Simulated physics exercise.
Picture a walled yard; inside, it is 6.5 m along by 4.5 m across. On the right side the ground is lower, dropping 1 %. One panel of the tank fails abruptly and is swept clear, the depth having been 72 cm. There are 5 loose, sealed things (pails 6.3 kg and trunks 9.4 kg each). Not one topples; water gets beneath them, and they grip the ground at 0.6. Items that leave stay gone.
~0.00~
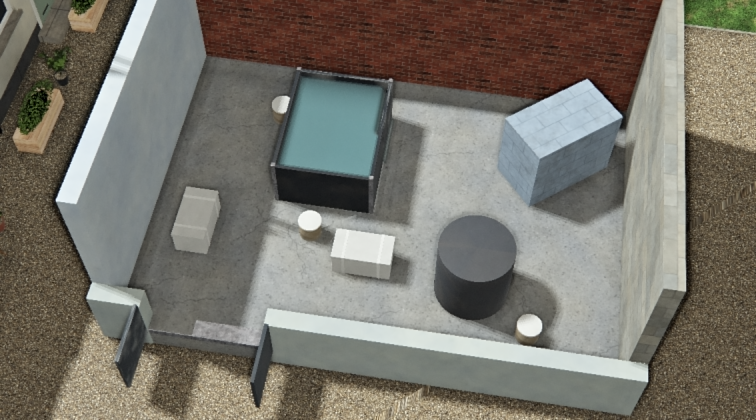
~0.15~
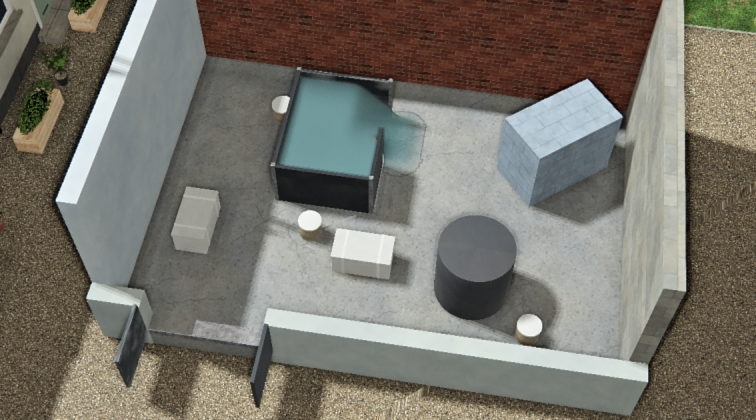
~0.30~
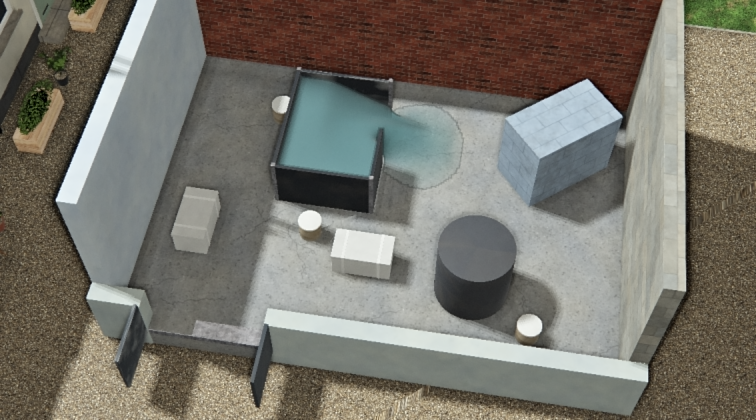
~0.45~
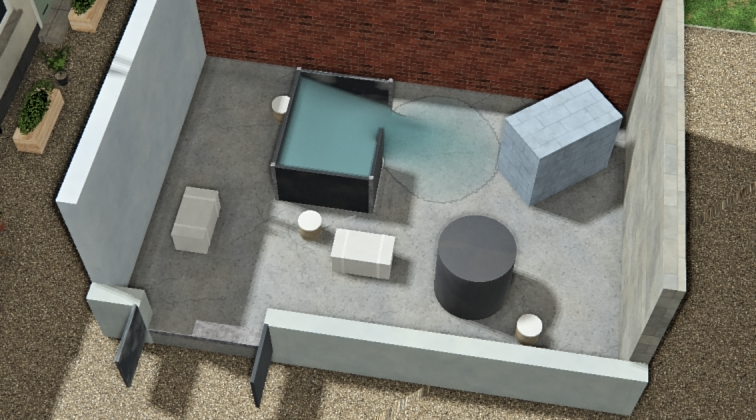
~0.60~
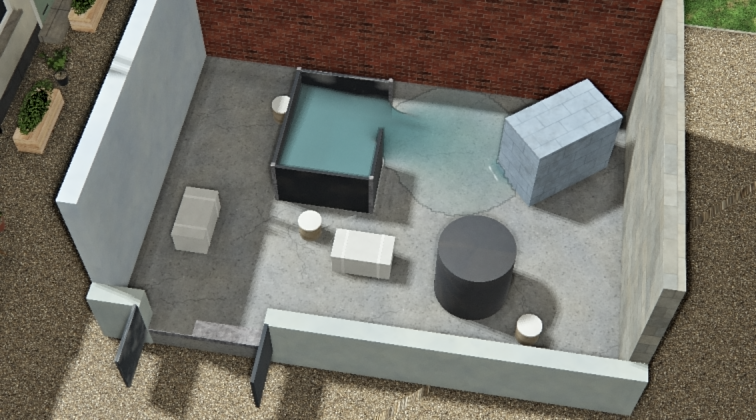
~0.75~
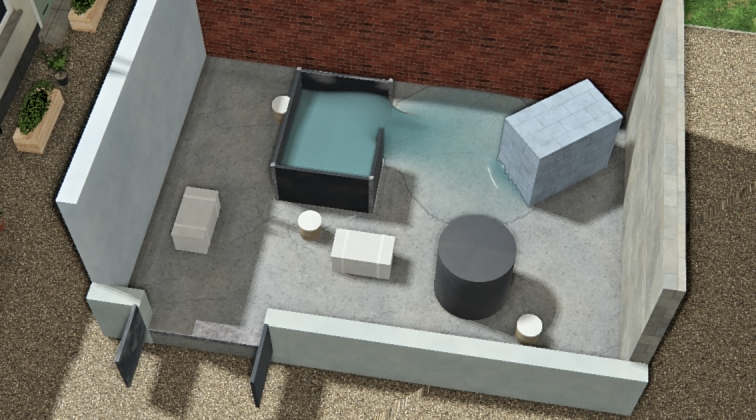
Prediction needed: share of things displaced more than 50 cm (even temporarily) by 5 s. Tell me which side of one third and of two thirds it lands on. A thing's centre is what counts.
It is a minority below a third.
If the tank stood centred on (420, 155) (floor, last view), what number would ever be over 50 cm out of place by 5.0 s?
Result: 1.
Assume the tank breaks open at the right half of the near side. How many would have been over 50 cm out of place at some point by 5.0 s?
In that case the number is 3.
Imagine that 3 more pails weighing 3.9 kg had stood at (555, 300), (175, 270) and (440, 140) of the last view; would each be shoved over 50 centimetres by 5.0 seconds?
Order as listed: Beyond half a metre / inside half a metre / beyond half a metre.
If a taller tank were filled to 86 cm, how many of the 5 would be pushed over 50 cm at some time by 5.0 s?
That would make 1 of them.
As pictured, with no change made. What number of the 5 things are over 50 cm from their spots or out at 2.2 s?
0.
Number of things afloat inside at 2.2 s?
Count: 0.
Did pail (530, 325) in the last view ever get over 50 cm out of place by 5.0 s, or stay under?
Verdict: Exceeding.
After 1.1 s 0 of 5 are over 50 cm from their spots; 0 afloat.
After 2.2 s 0 of 5 are over 50 cm from their spots; 0 afloat.
After 3.5 s 0 of 5 are over 50 cm from their spots; 0 afloat.
After 5.0 s 1 of 5 are over 50 cm from their spots, and 1 have been at some point; 1 afloat.
